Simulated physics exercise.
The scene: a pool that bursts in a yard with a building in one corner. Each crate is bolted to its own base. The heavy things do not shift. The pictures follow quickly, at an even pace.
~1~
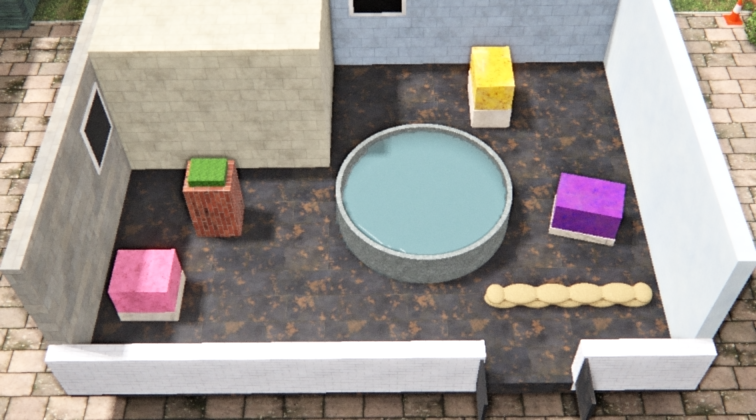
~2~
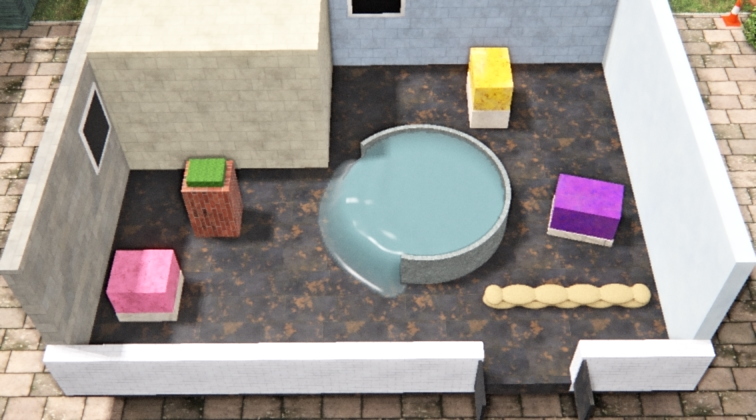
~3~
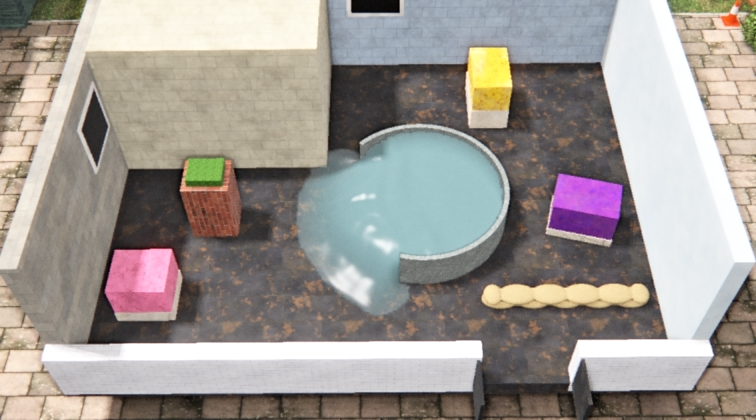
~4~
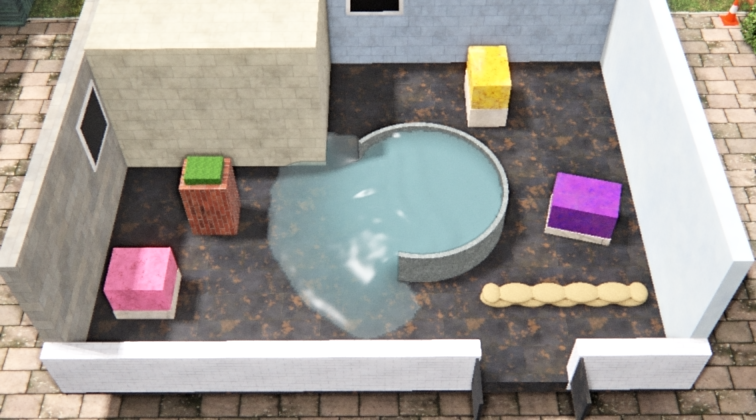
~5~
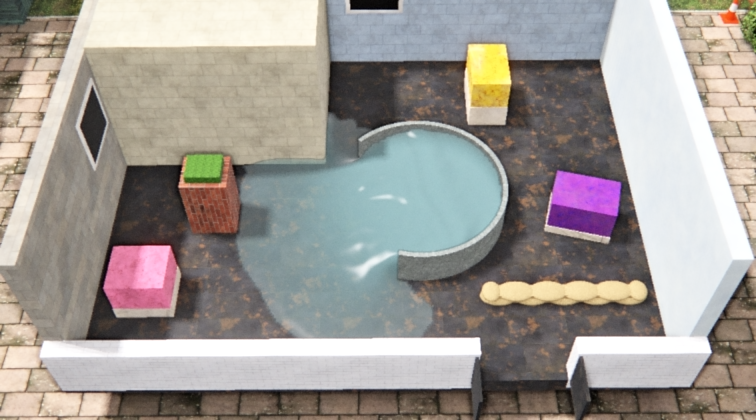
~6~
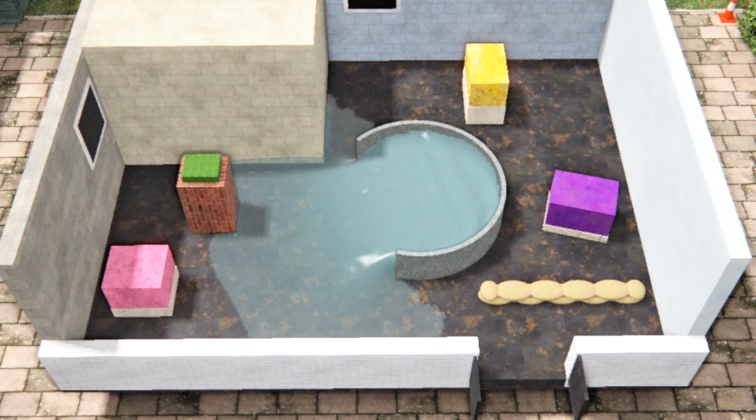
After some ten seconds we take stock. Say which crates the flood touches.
One by one: The purple crate stays dry; the pink crate gets wet; the yellow crate stays dry.
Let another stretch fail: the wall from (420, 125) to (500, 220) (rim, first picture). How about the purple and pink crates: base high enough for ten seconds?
One by one: Purple is wetted; pink stays dry.
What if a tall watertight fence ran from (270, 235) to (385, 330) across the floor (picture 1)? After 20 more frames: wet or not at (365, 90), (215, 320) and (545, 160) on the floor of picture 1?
In that order: Under water, flooded, clear.
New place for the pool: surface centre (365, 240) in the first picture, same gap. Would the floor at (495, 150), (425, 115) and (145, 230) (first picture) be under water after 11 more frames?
One after the other: No water, free of water, flooded.
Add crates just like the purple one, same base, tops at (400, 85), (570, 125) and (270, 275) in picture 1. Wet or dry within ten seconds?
In turn: Keeps dry, remains dry, takes water.
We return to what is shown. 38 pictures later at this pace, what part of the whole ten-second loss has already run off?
About 5 per cent.
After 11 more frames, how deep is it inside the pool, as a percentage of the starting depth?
Close to 38 %.
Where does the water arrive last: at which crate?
Last comes the crate marked purple.
A moment on, water covers 40 % of the floor; the purple crate not reached, the pink crate water round its plinth, the yellow crate not reached.
Next, water covers 45 % of the floor; the purple crate not reached, the pink crate water round its plinth, the yellow crate not reached.
Then, water covers 50 % of the floor; the purple crate not reached, the pink crate water round its plinth, the yellow crate water round its plinth.
Later, water covers 60 % of the floor; the purple crate not reached, the pink crate water round its plinth, the yellow crate water round its plinth.
In the end, water covers 85 % of the floor; the purple crate stayed above the water, the pink crate was topped, the yellow crate stayed above the water.
